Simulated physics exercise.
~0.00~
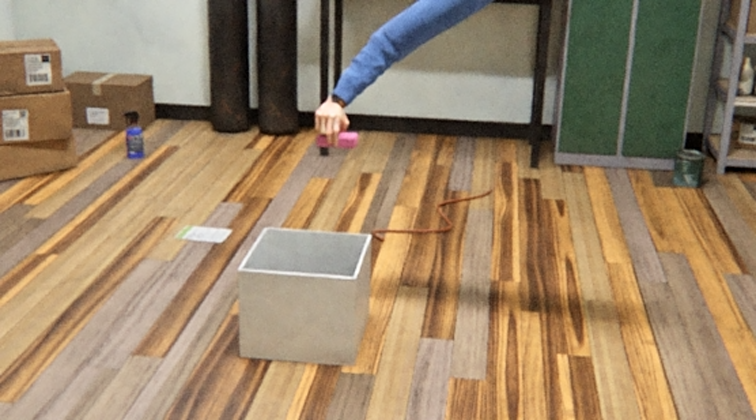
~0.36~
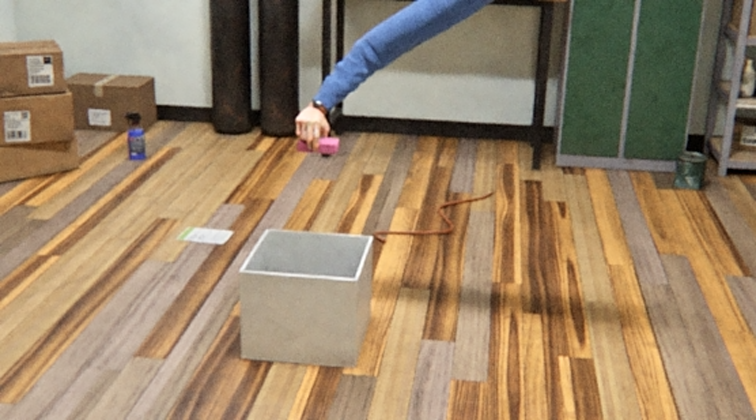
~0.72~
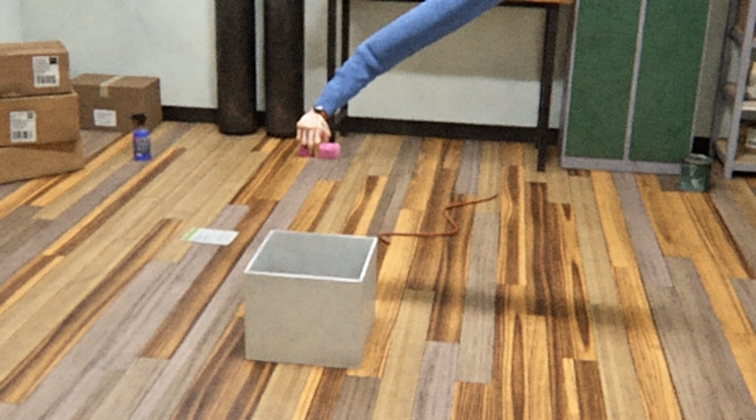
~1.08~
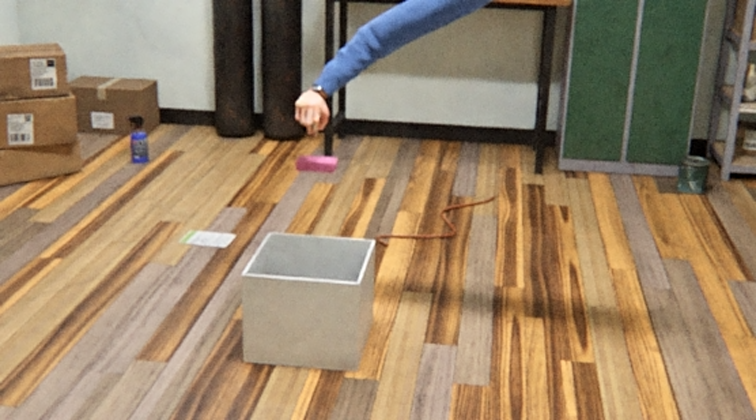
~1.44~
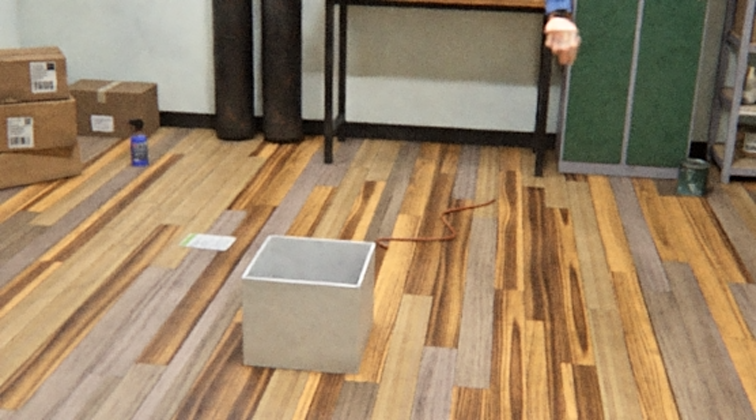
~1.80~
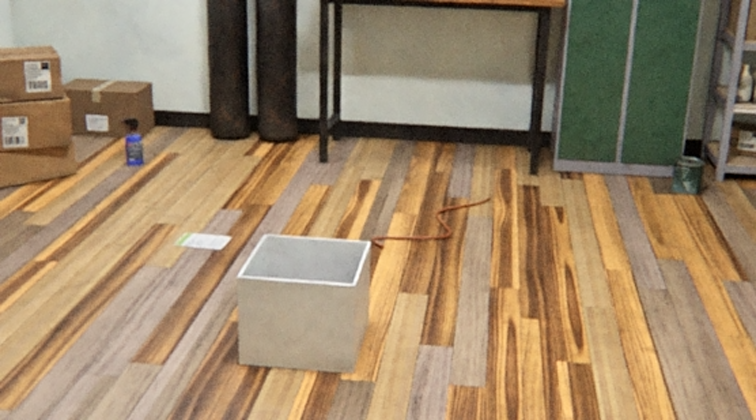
We see a hand in a blue sleeve holding a pink sponge above a wooden floor, behind an open grey container. The hand shifts slightly left, releases the sponge and withdraws to the right; the sponge falls and ends up inside the container, out of sight.
